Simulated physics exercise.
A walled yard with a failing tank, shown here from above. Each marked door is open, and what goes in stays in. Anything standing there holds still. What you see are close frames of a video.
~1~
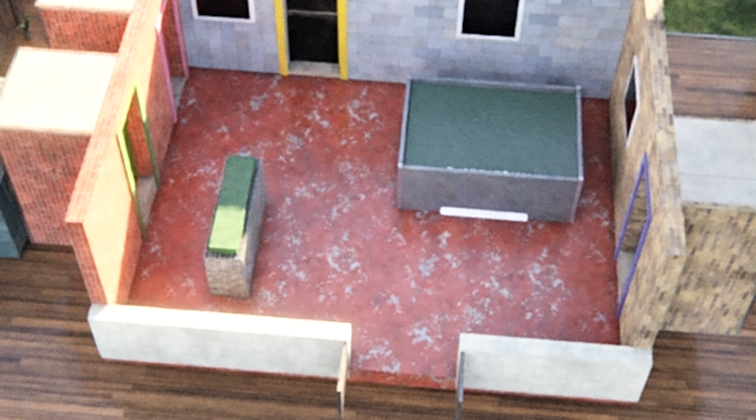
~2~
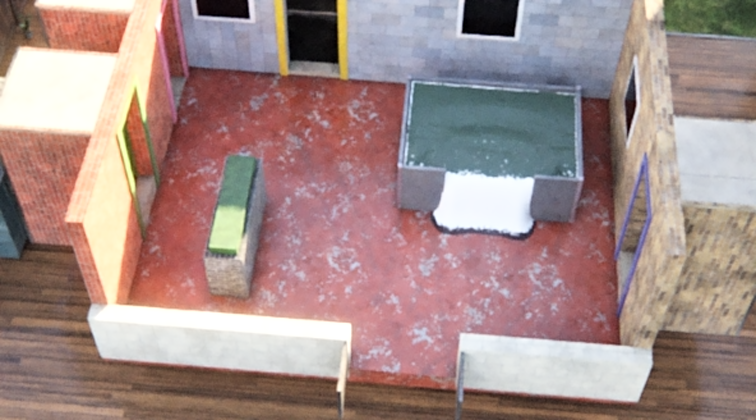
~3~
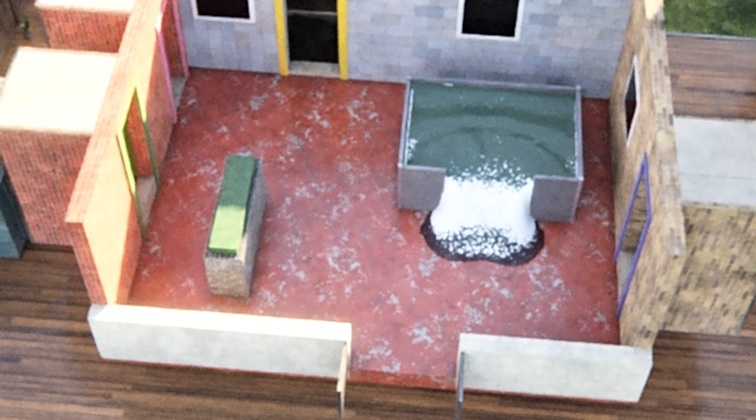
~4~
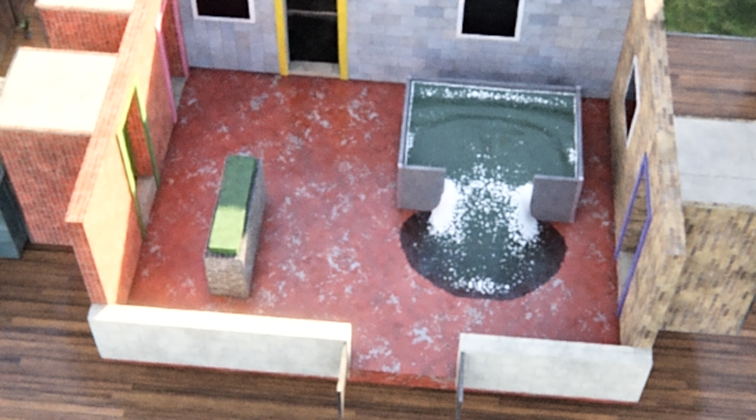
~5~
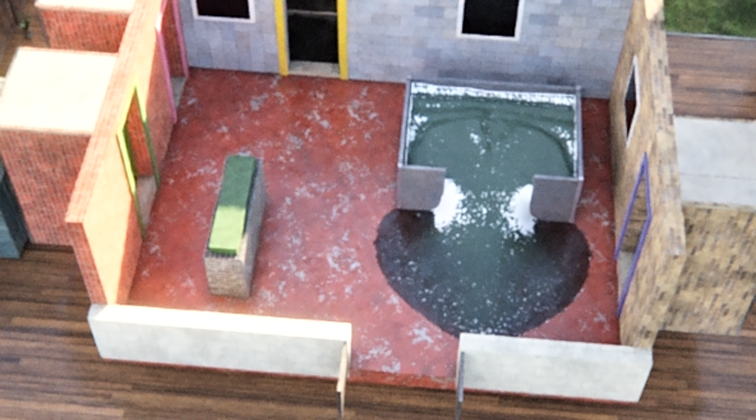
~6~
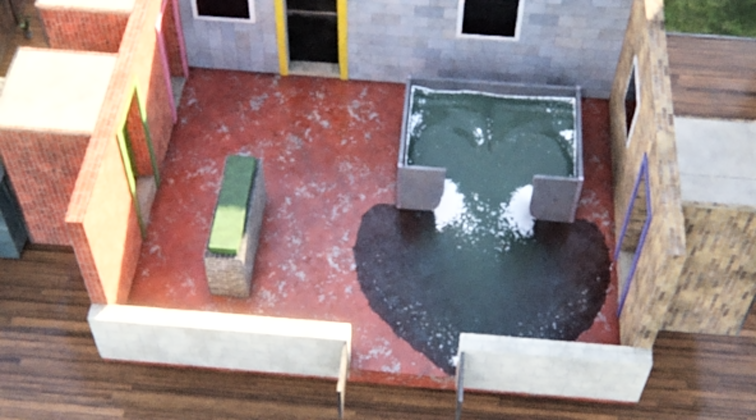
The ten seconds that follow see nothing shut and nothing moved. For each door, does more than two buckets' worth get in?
Result: The pink door overshoots the mark there; the blue door doesn't overshoot the mark there; the yellow door doesn't overshoot the mark there; the green door doesn't overshoot the mark there.
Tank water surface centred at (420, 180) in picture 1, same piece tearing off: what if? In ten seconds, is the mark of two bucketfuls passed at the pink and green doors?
At the pink door it comes out lower; at the green door it comes out lower.
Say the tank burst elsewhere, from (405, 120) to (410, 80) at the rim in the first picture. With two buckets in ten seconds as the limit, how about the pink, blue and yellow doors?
In that case the pink door breaks the limit, the blue door stays within bounds and the yellow door breaks the limit.
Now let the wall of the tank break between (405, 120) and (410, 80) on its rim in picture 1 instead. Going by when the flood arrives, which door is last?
The answer is the blue one.
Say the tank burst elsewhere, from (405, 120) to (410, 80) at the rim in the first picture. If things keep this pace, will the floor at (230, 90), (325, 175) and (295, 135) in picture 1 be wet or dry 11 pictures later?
Taking the points in order: Swamped, swamped and swamped.
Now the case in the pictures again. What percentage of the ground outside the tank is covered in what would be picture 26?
I'd say close to 50 per cent.
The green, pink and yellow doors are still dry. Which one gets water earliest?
The green door, before the others.
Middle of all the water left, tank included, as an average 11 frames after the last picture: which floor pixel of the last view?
The spot I would choose is (493, 234).
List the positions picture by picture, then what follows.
The first frame shows the water tank at (491, 130) is whole and still.
In the second frame, water pours out at (487, 197) and has run to (438, 223).
In the third frame, the front is at (528, 256), out from the gap at (486, 200).
In the fourth frame, the front is at (454, 290), out from the gap at (486, 201).
In the fifth frame, the front is at (494, 340), out from the gap at (486, 201).
In the sixth frame, water pours out at (486, 201) and has run to a hidden place.
A moment on, water covers 30 % of the floor; the pink door not reached, the blue door wet at the sill, nothing in, the yellow door not reached, the green door not reached.
Next, water covers 35 % of the floor; the pink door not reached, the blue door wet at the sill, nothing in, the yellow door not reached, the green door not reached.
Then, water covers 50 % of the floor; the pink door not reached, the blue door wet at the sill, nothing in, the yellow door not reached, the green door not reached.
Later, water covers 80 % of the floor; the pink door not reached, the blue door wet at the sill, nothing in, the yellow door wet at the sill, nothing in, the green door wet at the sill, nothing in.
In the end, water covers 100 % of the floor; the pink door over two buckets in, the blue door wet at the sill, nothing in, the yellow door wet at the sill, nothing in, the green door wet at the sill, nothing in.
